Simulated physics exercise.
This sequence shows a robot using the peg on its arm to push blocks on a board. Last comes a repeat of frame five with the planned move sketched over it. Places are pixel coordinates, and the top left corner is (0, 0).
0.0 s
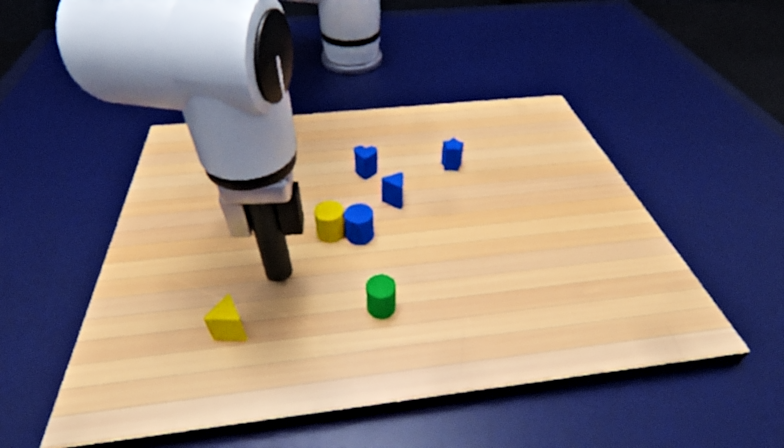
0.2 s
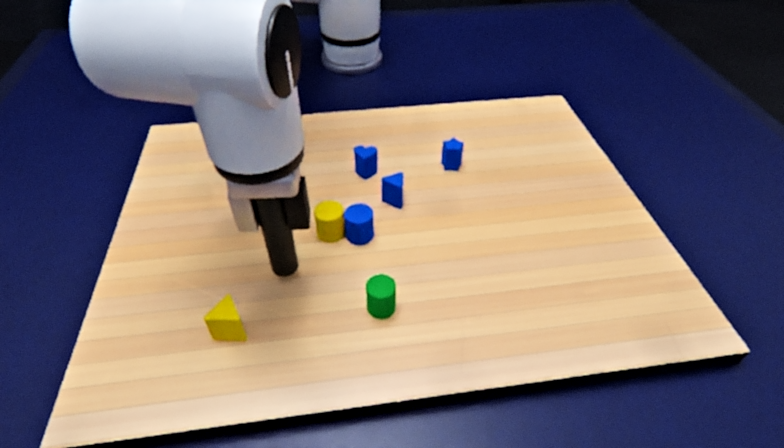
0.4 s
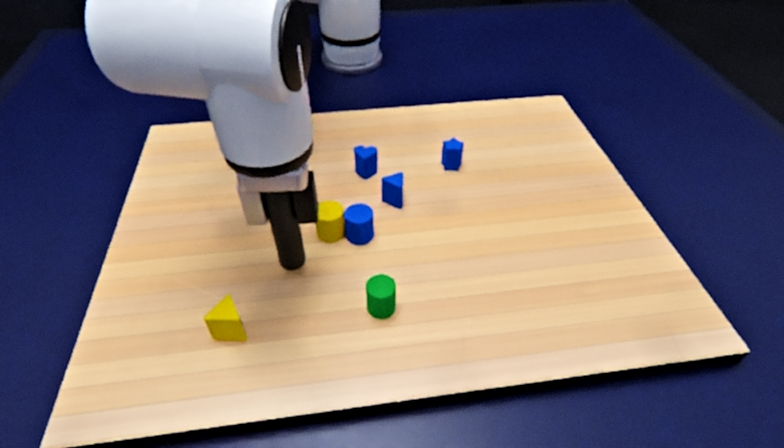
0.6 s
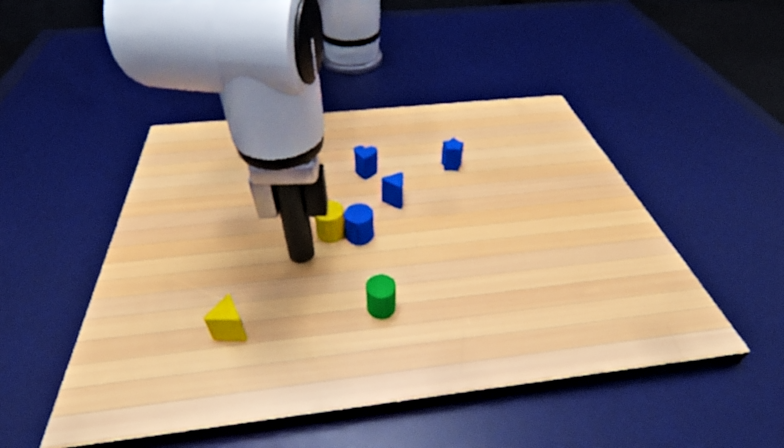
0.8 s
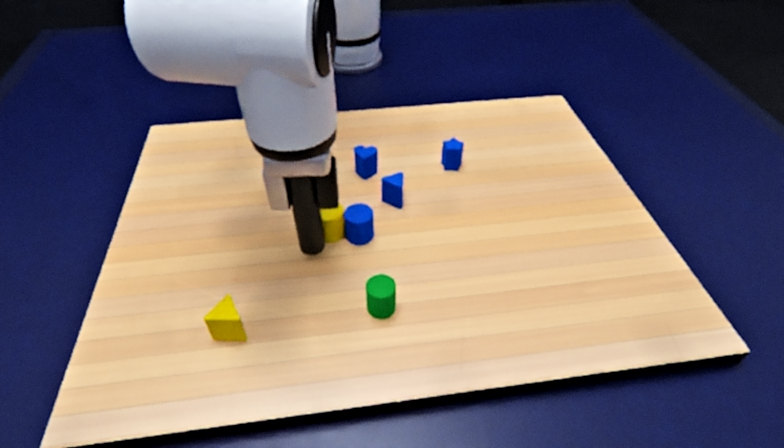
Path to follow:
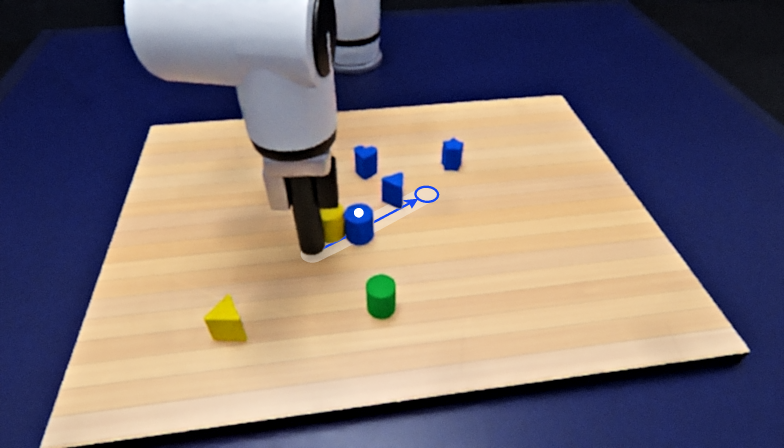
The clip opens with a white robot arm holding its dark peg over a wooden board, between a yellow triangular block and a yellow round block. The peg moves a short way right and slightly back, ending beside the yellow round block, while all the blocks stay still.
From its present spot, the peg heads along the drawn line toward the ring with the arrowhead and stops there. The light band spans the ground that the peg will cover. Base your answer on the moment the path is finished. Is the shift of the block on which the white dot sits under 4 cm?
My answer is no.
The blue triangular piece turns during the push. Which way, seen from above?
Viewed from above, counterclockwise.
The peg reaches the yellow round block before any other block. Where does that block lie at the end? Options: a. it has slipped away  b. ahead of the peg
Letter a.
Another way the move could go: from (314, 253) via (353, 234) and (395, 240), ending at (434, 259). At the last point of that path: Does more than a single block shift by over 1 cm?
I expect so.
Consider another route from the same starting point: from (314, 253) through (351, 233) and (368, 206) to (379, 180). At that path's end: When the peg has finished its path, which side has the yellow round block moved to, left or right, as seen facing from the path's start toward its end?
Toward the left.
Path on the board, from (314, 253) to (427, 194); the dot is on the blue round block.
What follows on the original path. One third of the way, peg (355, 225); yellow round block (344, 193); blue round block (381, 206).
Two thirds of the way, peg (393, 206); yellow round block (345, 192); blue round block (415, 200); blue triangular piece (397, 177), turned 10° anticlockwise.
At the end, peg (427, 187); yellow round block (345, 192); blue round block (419, 199); blue triangular piece (405, 167), turned 70° anticlockwise; blue star block in place.
